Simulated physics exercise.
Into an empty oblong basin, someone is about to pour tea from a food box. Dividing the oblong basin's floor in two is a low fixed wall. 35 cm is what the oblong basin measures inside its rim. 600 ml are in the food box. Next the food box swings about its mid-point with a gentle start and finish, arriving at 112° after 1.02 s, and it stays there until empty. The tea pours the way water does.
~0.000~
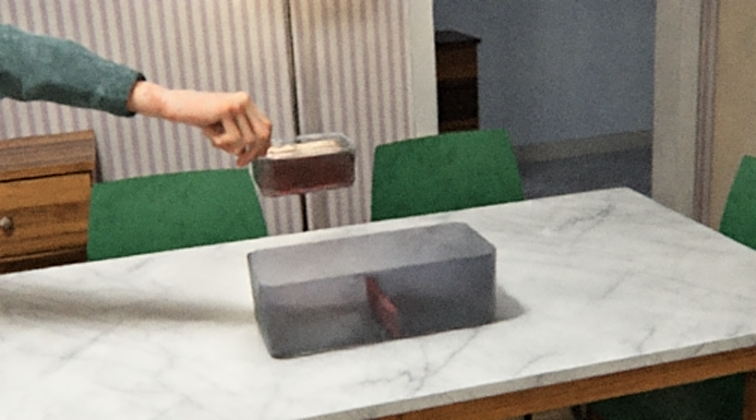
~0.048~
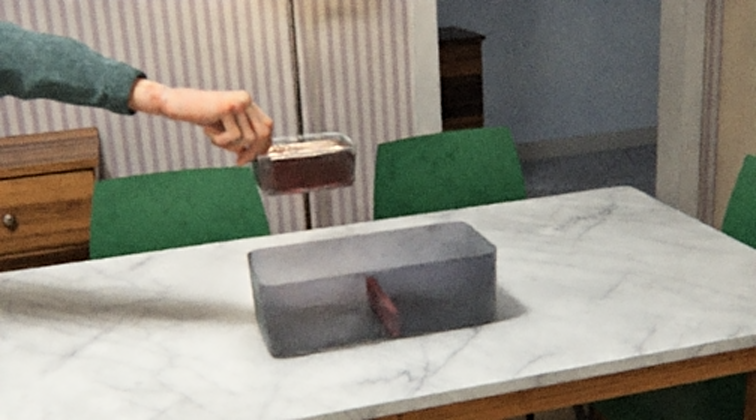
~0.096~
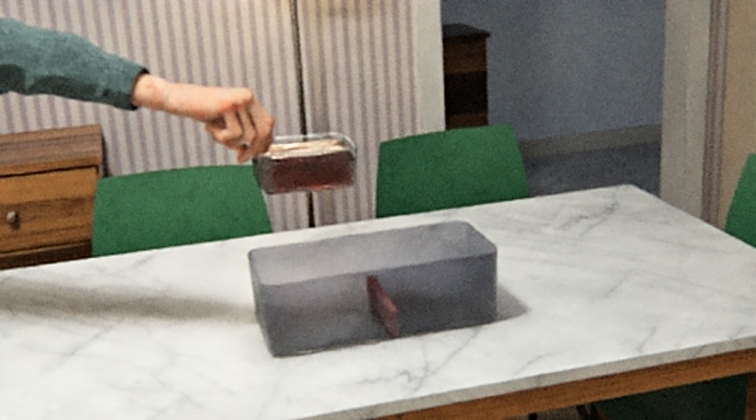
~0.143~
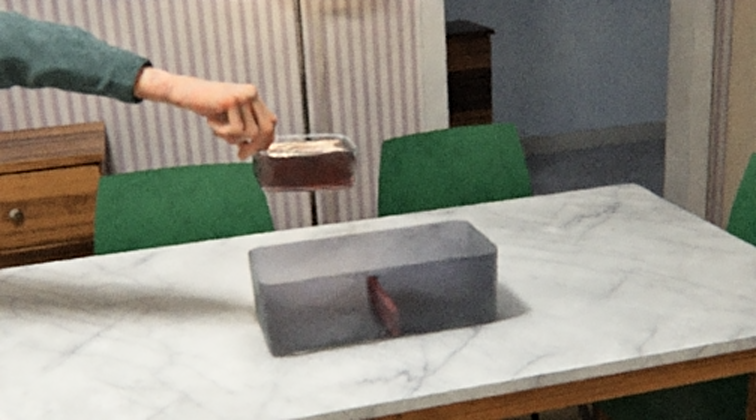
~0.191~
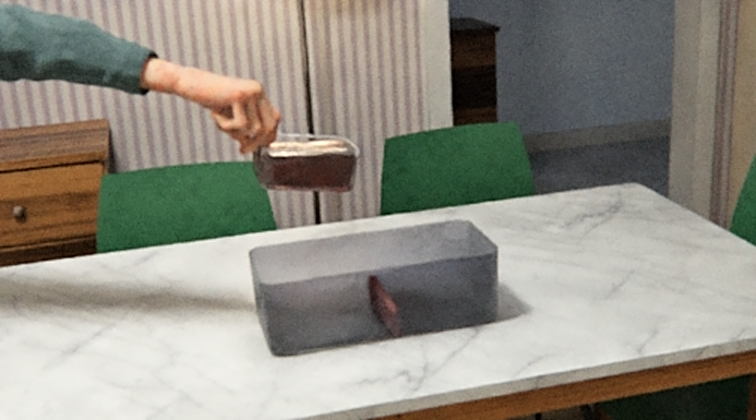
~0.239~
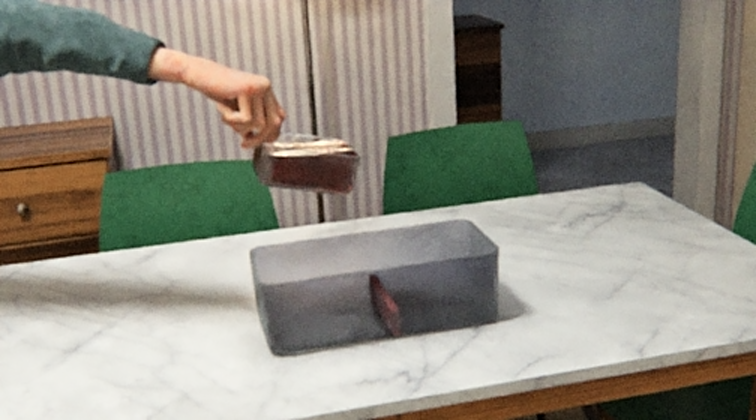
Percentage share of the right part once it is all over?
74 per cent.
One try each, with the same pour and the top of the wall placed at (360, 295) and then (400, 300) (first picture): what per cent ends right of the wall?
85 then 55 %.
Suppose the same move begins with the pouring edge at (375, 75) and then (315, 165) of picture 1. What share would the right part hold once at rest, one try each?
Try 1: Approx. 85 %; try 2: Approx. 15 %.
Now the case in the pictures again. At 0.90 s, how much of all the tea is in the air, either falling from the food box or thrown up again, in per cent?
Around 6 percent of it is airborne.
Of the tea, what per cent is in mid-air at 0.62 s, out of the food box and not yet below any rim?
Some 44 per cent.
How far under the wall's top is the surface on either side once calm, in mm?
Close to 32 mm left and close to 18 mm right.
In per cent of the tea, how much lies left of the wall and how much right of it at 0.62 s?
I'd say some 1 in a hundred on the left and 30 on the right.
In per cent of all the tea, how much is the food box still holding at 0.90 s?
Remaining share: Approx. 3 %.
After 0.62 s the tilt is 75° and 25 per cent is still to pour, 1 is left of the wall and 29 right of it.
After 0.90 s the tilt is 109° and 3 per cent is still to pour, 17 is left of the wall and 74 right of it.
After 1.20 s the tilt is 112° and 0 per cent is still to pour, 25 is left of the wall and 74 right of it.
After 1.52 s the tilt is 112° and 0 per cent is still to pour, 25 is left of the wall and 74 right of it.
In the end 25 per cent lies left of the wall, 74 right of it and 1 outside.
